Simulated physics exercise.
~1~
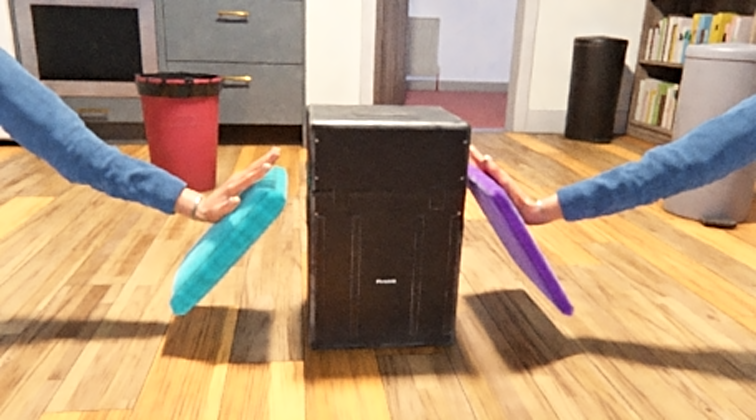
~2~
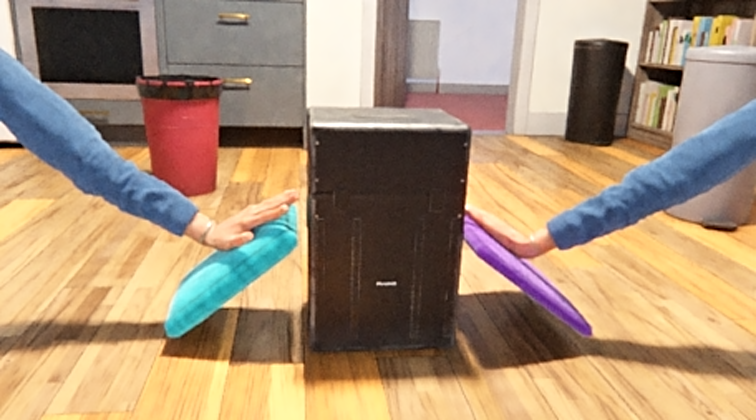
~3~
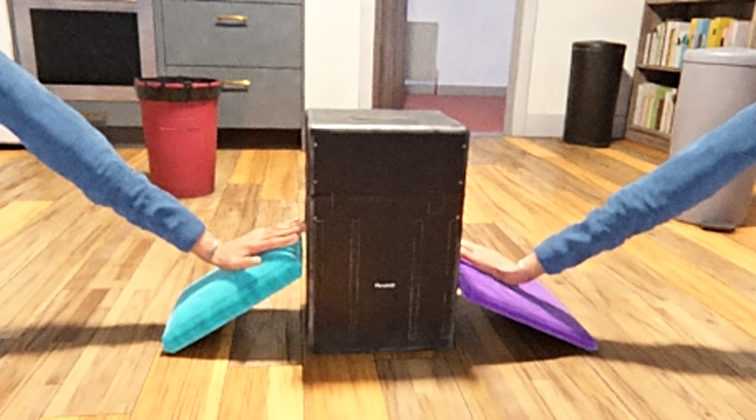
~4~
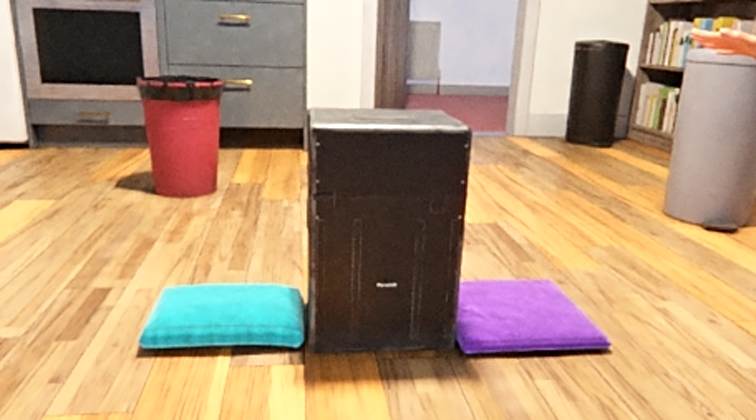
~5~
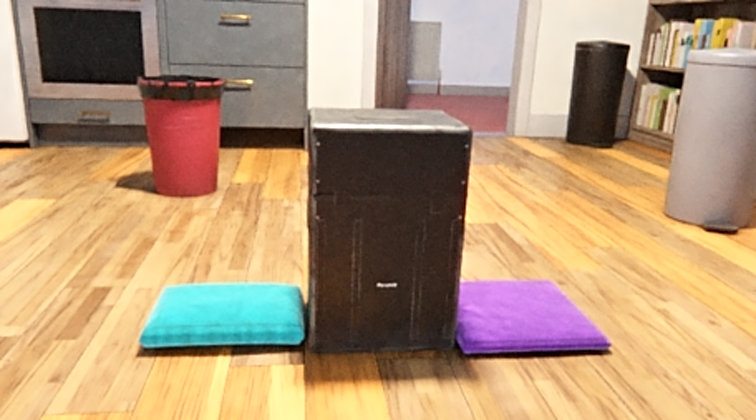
A tall black chest stands upright in the middle of a wooden floor, seen from the front at a low height, with a red bin, grey drawers, a bookshelf and a grey bin behind it. Two blue-sleeved arms reach in, the left hand holding a turquoise soft bag and the right a purple seat pad, each tilted against a side of the chest. Both cushions slide lower and lean outward as the hands follow them down. The hands then let go and withdraw. The turquoise bag and purple pad end lying flat beside the unmoved chest.
